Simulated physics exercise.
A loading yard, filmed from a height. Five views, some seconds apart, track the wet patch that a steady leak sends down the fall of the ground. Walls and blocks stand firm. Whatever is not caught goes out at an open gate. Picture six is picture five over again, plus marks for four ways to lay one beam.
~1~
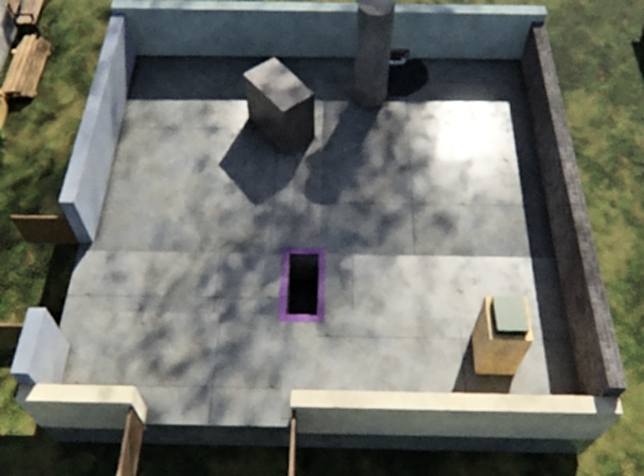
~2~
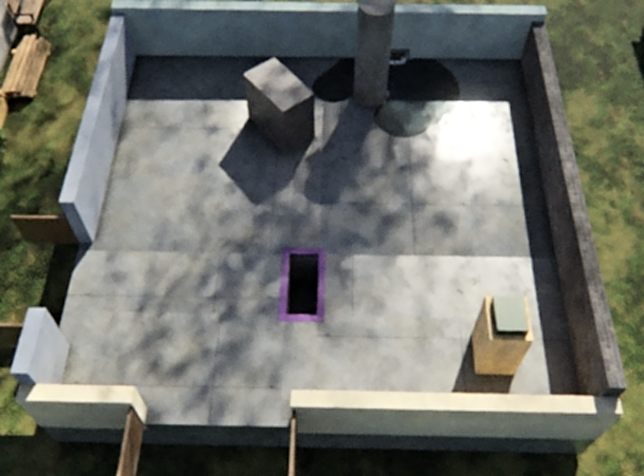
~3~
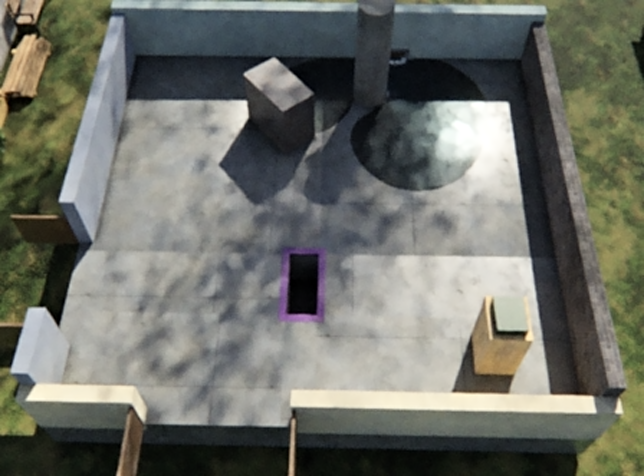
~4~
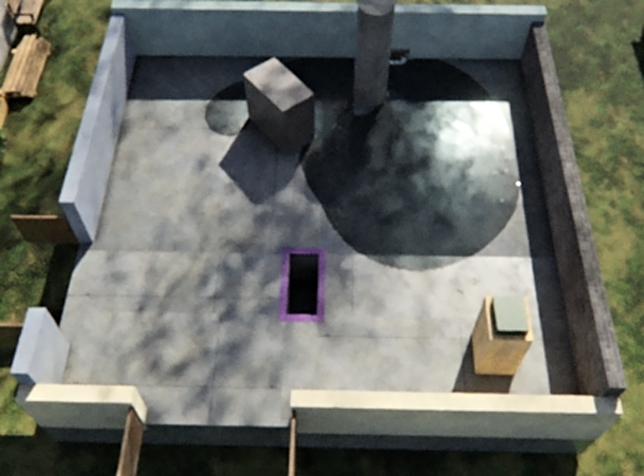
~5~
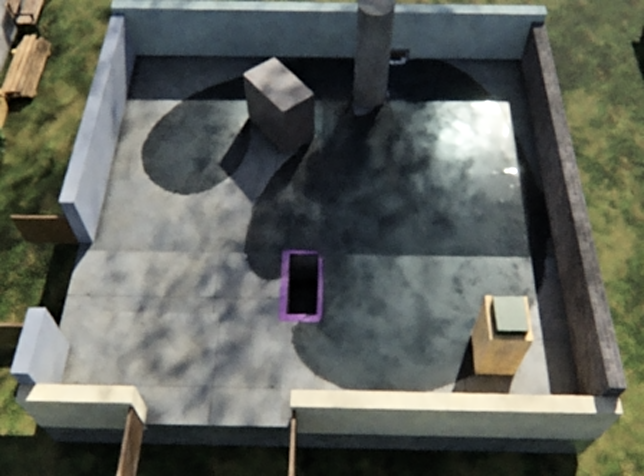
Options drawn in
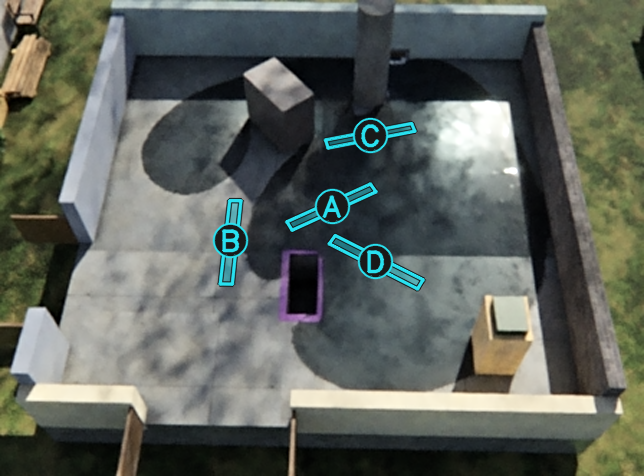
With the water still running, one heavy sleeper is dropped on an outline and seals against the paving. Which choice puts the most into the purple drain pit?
The best place is B.
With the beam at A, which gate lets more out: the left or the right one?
The right gate.
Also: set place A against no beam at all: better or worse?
It is worse.
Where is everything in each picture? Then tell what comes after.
The first frame shows outfall at (394, 54); purple drain pit at (303, 284); open gate at (220, 410); open gate at (82, 292); 2 % of the ground under water, visible out to (424, 76); purple drain pit still dry.
In the second frame, 6 % of the ground under water, visible out to (406, 131); purple drain pit still dry.
In the third frame, 15 % of the ground under water, visible out to (445, 182); purple drain pit still dry.
In the fourth frame, 29 % of the ground under water, visible out to (391, 263); purple drain pit still dry.
In the fifth frame, 49 % of the ground under water, visible out to (317, 369); purple drain pit taking water.
In cyan, A from (289, 225) to (373, 187); B from (226, 284) to (235, 200); C from (326, 143) to (413, 127); D from (332, 239) to (420, 284).
If A is chosen, about 9 % of the stream goes into the purple drain pit, about 91 % out by the gates.
If B is chosen, about 20 % of the stream goes into the purple drain pit, about 78 % out by the gates.
If C is chosen, about 12 % of the stream goes into the purple drain pit, about 87 % out by the gates.
If D is chosen, about 11 % of the stream goes into the purple drain pit, about 89 % out by the gates.
